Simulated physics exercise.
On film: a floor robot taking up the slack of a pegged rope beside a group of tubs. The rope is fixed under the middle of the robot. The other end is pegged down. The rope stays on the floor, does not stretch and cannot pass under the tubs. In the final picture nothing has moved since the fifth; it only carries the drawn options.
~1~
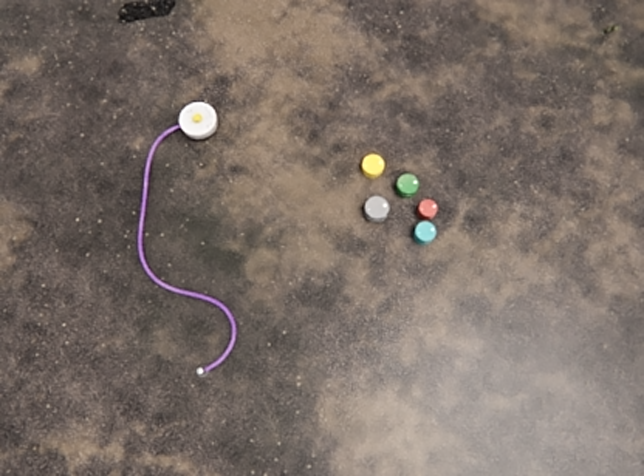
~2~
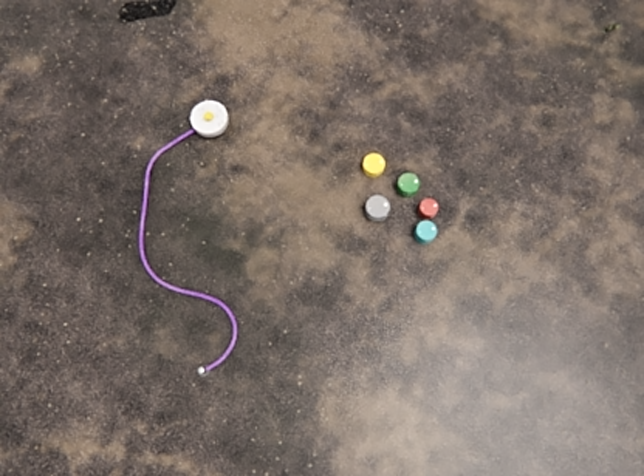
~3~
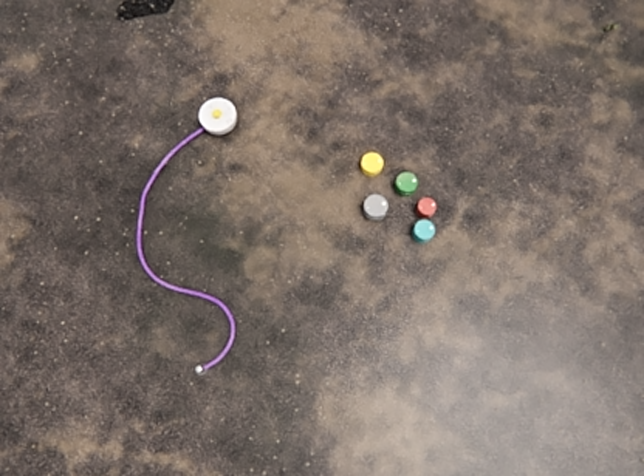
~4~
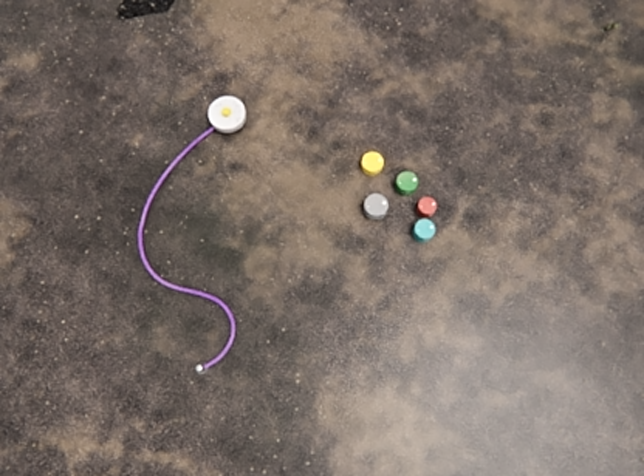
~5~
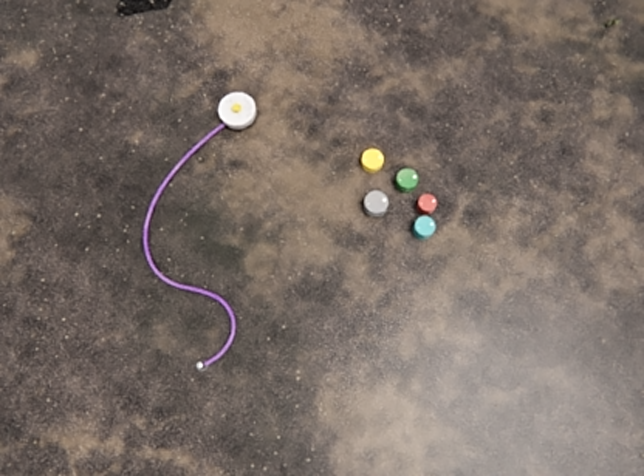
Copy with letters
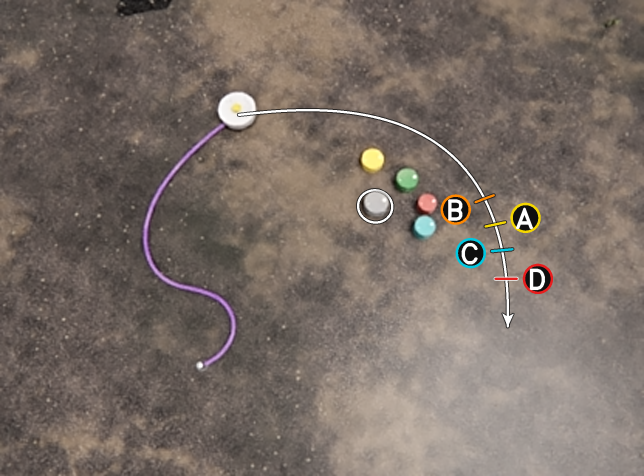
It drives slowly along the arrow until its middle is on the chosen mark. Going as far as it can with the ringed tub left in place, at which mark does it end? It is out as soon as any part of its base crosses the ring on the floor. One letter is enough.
Stop at B.
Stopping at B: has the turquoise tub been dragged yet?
No.
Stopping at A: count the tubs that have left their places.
Four.
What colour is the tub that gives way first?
The yellow one.
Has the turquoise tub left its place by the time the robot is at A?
No.
On the marked copy, A at (495, 224); B at (485, 199); C at (502, 250); D at (506, 279); the ring at (375, 206); the route from (239, 115) via (435, 142) to (508, 327).
Taking B. A third of the way, robot (335, 108); grey tub (376, 204).
Two thirds of the way, robot (429, 134); grey tub (376, 204).
When it is over, robot (487, 196); green tub (414, 192); grey tub (375, 205); yellow tub (393, 194); the grey tub is still in its ring.
As for the rest, A drags the ringed tub to (379, 217); C drags the ringed tub to (381, 231); D drags the ringed tub to (383, 243).
